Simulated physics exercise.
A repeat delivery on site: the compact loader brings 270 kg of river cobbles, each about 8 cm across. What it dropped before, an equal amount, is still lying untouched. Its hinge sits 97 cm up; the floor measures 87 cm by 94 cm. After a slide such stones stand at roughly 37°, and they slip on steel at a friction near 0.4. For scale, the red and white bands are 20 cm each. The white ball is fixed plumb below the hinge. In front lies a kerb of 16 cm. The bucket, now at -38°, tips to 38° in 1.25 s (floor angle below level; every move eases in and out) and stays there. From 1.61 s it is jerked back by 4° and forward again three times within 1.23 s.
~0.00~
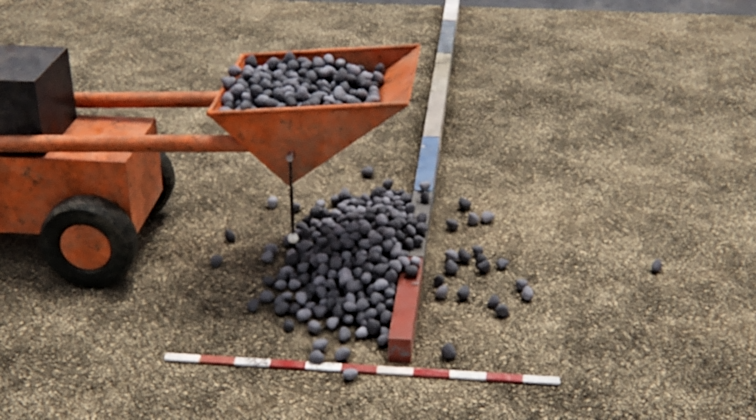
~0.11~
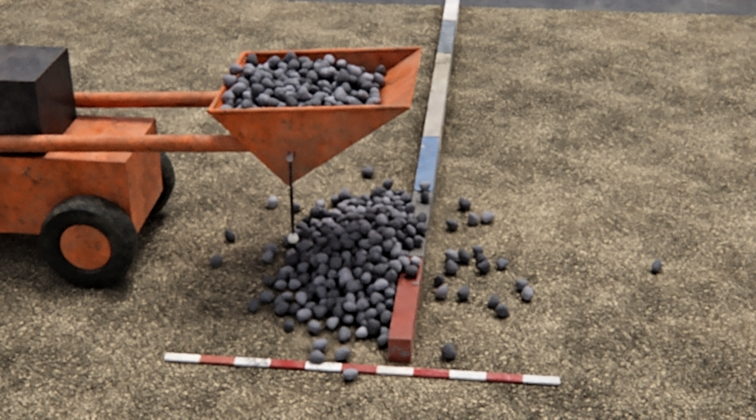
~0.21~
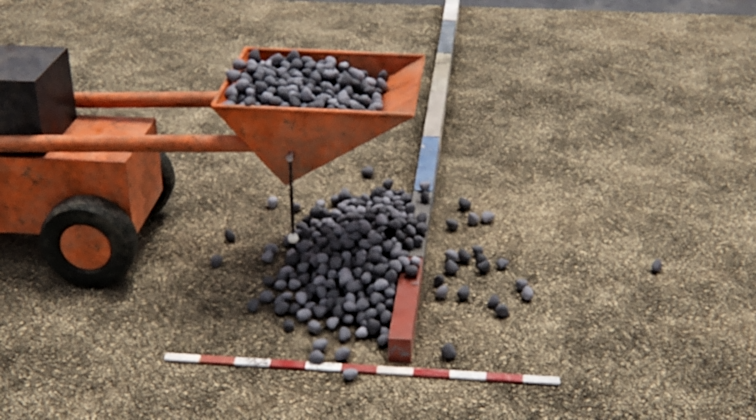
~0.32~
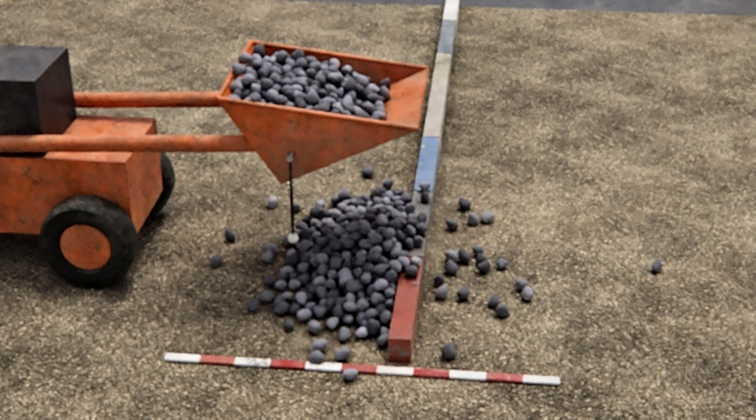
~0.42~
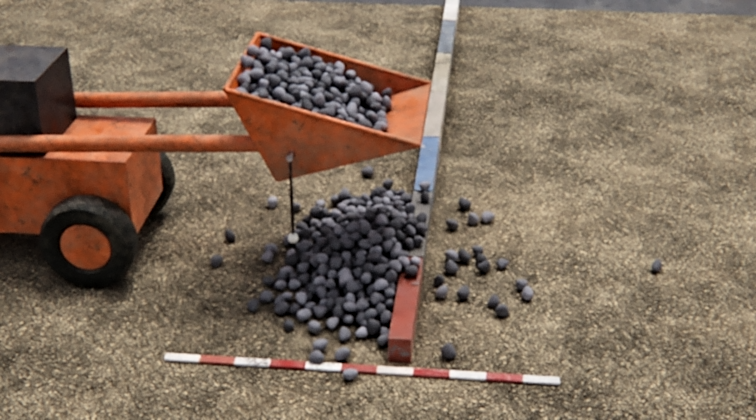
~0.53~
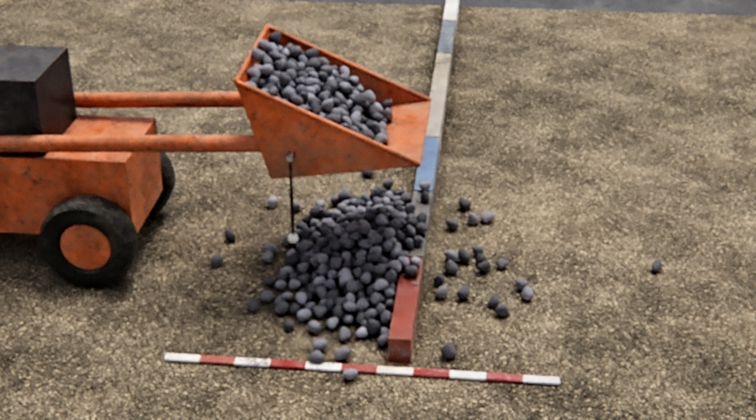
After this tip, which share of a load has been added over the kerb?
Close to 85 parts in a hundred.
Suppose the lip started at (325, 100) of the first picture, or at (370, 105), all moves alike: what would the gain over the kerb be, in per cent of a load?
About 10 and 50 per cent.
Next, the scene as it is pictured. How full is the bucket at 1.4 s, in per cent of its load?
Roughly 55 per cent is still inside.
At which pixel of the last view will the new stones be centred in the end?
Their middle is at about (470, 257).
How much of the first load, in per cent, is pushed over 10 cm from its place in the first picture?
Roughly 5 per cent of them.
After 0.9 s the floor is at 26°; in per cent of one load, 100 in the bucket, 95 on this side of the kerb, 5 over the kerb; the foremost stones are at (522, 274).
After 1.4 s the floor is at 38°; in per cent of one load, 57 in the bucket, 122 on this side of the kerb, 20 over the kerb; the foremost stones are at (522, 274).
After 3.3 s the floor is at 38°; in per cent of one load, 0 in the bucket, 111 on this side of the kerb, 89 over the kerb; the foremost stones are at (647, 272).
After 5.7 s the floor is at 38°; in per cent of one load, 0 in the bucket, 111 on this side of the kerb, 89 over the kerb; the foremost stones are at (647, 272). Net gain over the kerb, 85.
